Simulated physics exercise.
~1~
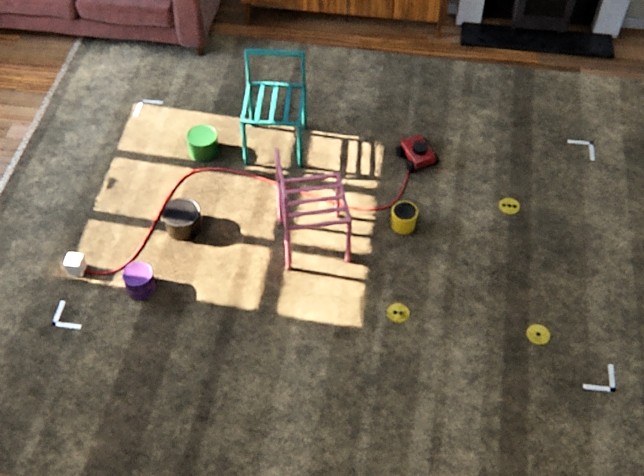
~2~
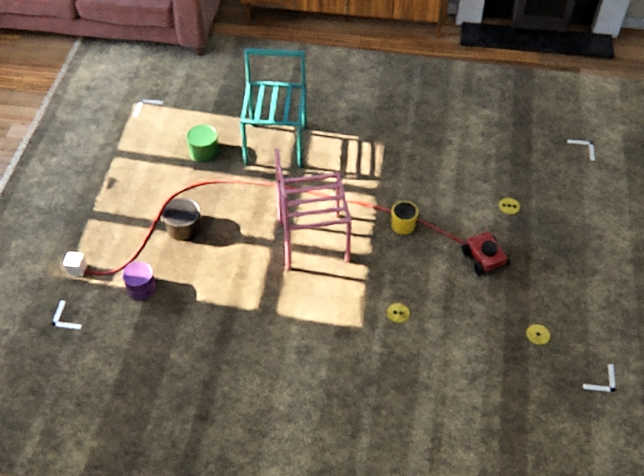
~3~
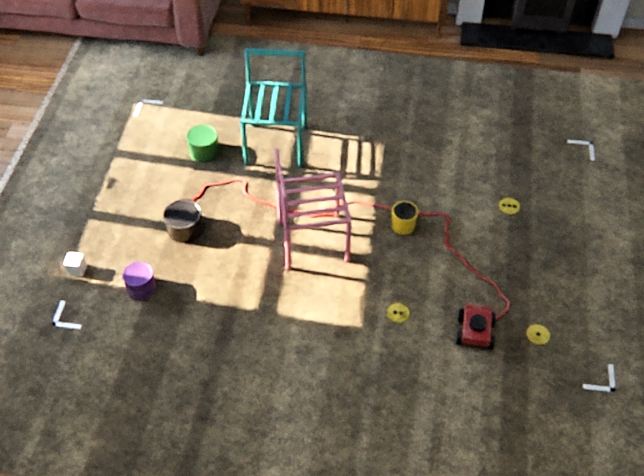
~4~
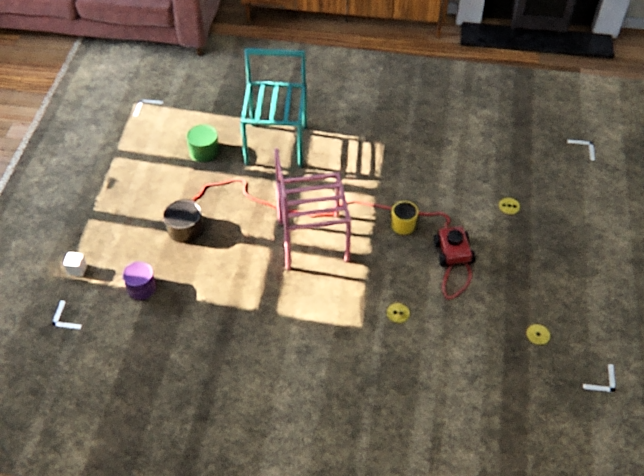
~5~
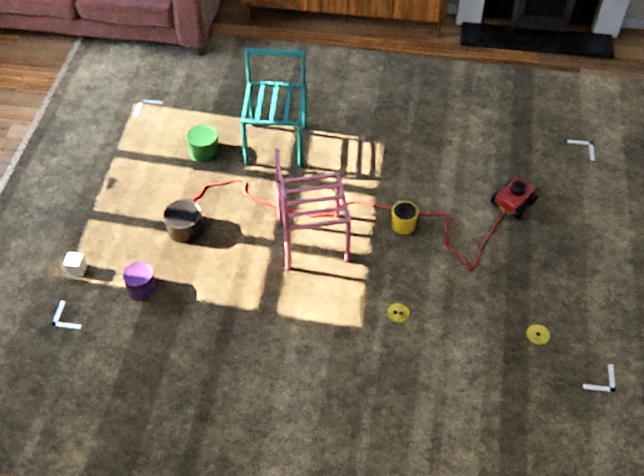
On a living-room carpet with two chairs and several bins, a small red cart towing a red cord moves right and down between yellow marks, pulling the cord free of a white block, then turns back up and ends at the upper right mark, the cord trailing behind.
